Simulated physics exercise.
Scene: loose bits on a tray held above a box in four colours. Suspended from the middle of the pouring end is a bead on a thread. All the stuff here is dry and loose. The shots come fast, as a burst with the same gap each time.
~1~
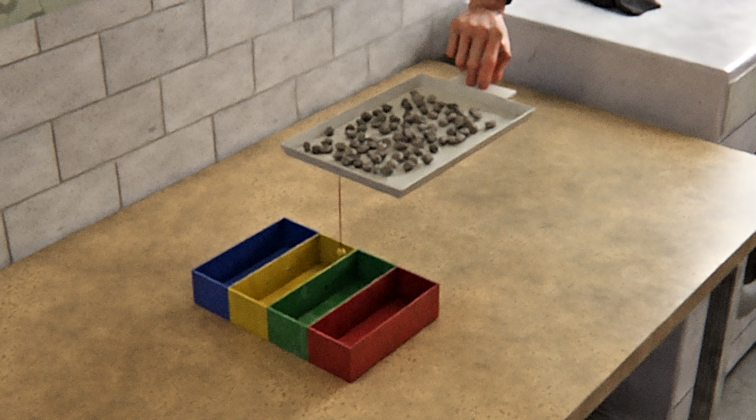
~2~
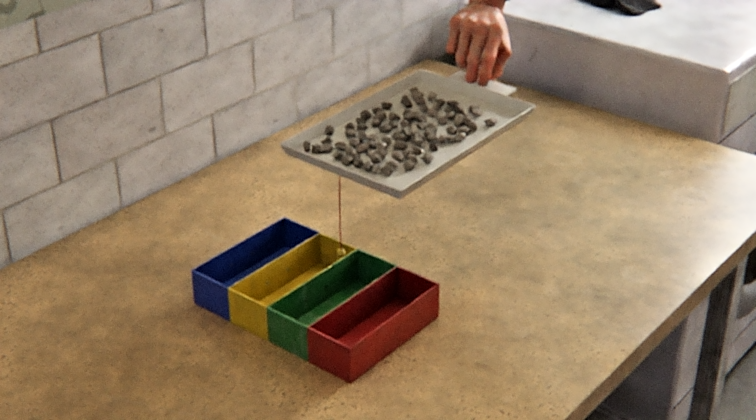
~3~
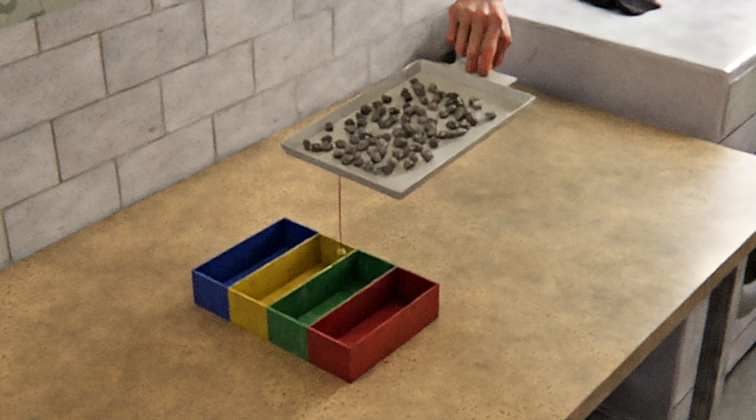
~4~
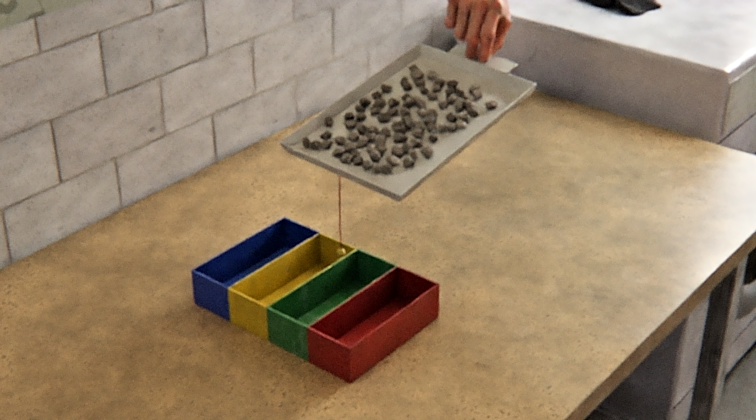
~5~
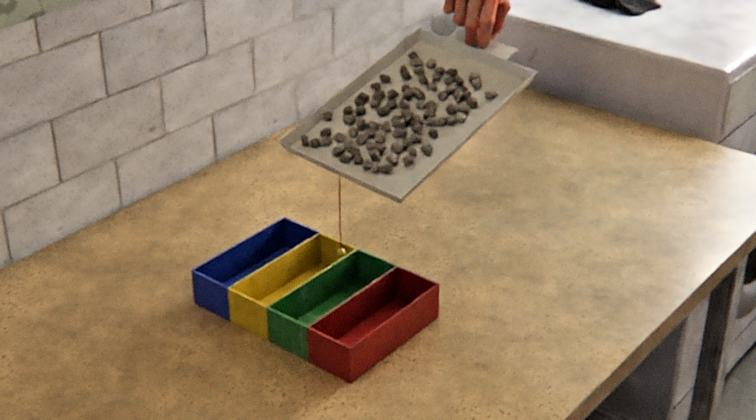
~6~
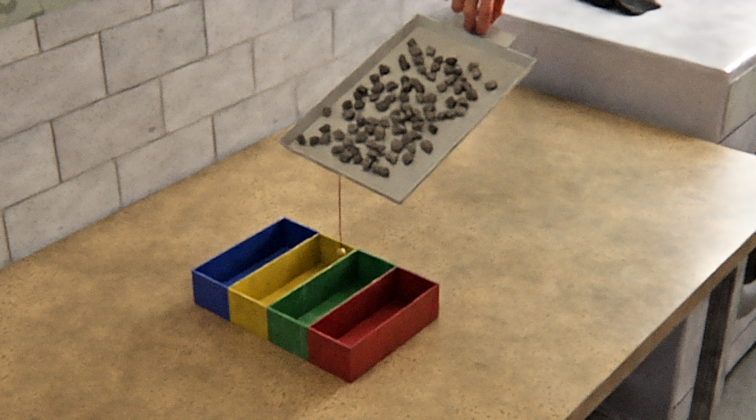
Tray of dark gravel bits gradually tilting toward its lower right corner, a hand gripping its handle above a four-coloured box.
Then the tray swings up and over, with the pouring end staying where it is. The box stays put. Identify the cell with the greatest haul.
Greatest haul: Red.
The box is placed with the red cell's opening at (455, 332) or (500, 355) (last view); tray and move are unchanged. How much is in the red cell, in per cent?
Roughly 0 per cent, and 0 per cent.
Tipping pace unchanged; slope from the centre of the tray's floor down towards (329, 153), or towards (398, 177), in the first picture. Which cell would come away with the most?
Try 1 - that blue cell. Try 2 - the red one.
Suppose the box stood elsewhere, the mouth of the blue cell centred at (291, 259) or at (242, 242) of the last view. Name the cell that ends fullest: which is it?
First try: Green; second try: The red cell.
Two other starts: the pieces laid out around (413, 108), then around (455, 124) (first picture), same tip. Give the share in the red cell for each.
Close to 60 %, followed by close to 70 %.
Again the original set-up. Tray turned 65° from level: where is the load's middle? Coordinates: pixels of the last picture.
Look around (372, 183) in the last picture.
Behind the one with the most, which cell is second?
Ranked second: The green cell.
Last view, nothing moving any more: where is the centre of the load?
Close to (362, 331) in the last picture.
Shortly afterwards, tray tipped steeply; the bulk on the tray; near a quarter falling or outside the box.
Next, tray tipped past a quarter turn; near half in the red cell; near a quarter in the green cell; only a few in the yellow cell; a little falling or outside the box.
Some moments later, tray tipped past a quarter turn; near two thirds in the red cell; near a quarter in the green cell; a little in the yellow cell; a little falling or outside the box.
In the end, tray tipped past a quarter turn; near two thirds in the red cell; near a quarter in the green cell; a little in the yellow cell; none at all in the blue cell; a little outside the box.
